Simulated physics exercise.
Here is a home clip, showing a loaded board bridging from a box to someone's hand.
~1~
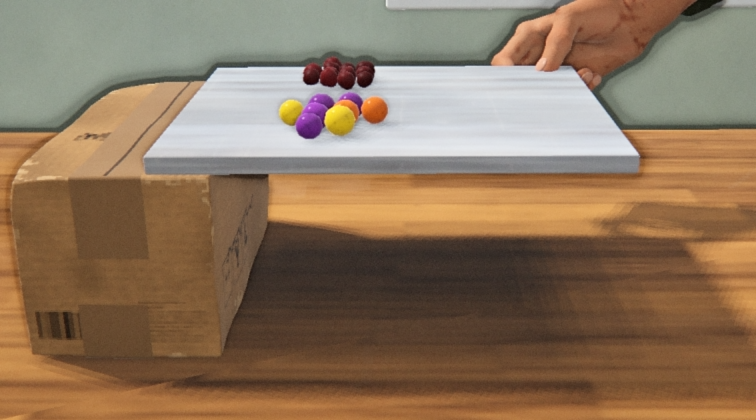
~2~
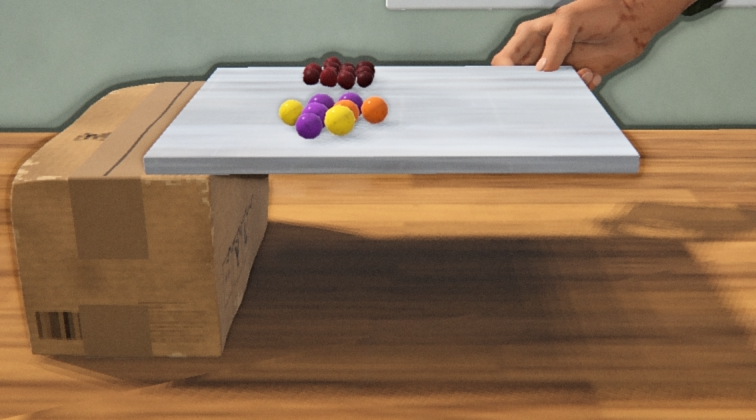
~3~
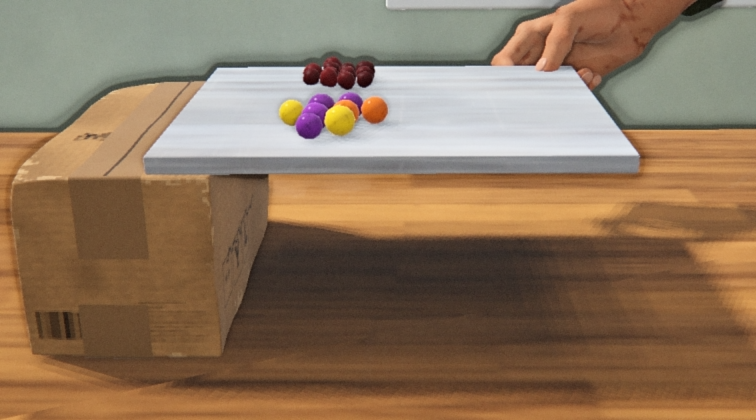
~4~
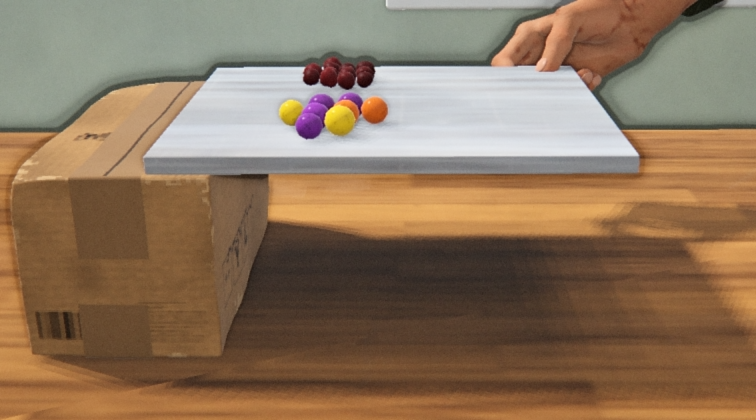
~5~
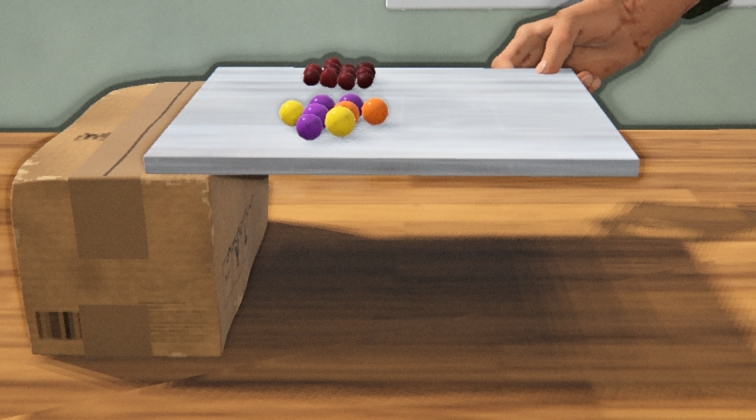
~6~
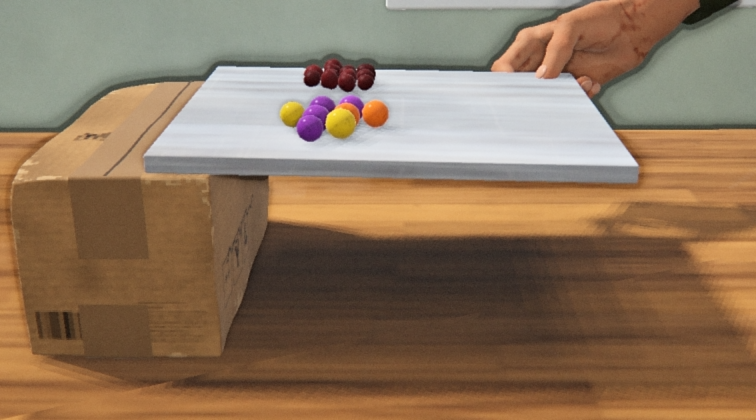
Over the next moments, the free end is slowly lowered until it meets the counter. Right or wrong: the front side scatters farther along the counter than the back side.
Right.
Then, 0.32 s later than the last frame, board sloping at 10°; front handful every one still on the board; back handful every one still on the board.
Then, 0.73 s later than the last frame, board sloping at 22°; front handful mostly at the foot of the board; back handful every one still on the board.
Then, 1.17 s later than the last frame, board resting at 29°; front handful mostly up to a board's length out; back handful mostly less than half a board's length out.
When it is over, board resting at 29°; front handful mostly more than two board lengths out, roughly half gone off the counter; back handful mostly up to a board's length out; the front handful has gone farther.
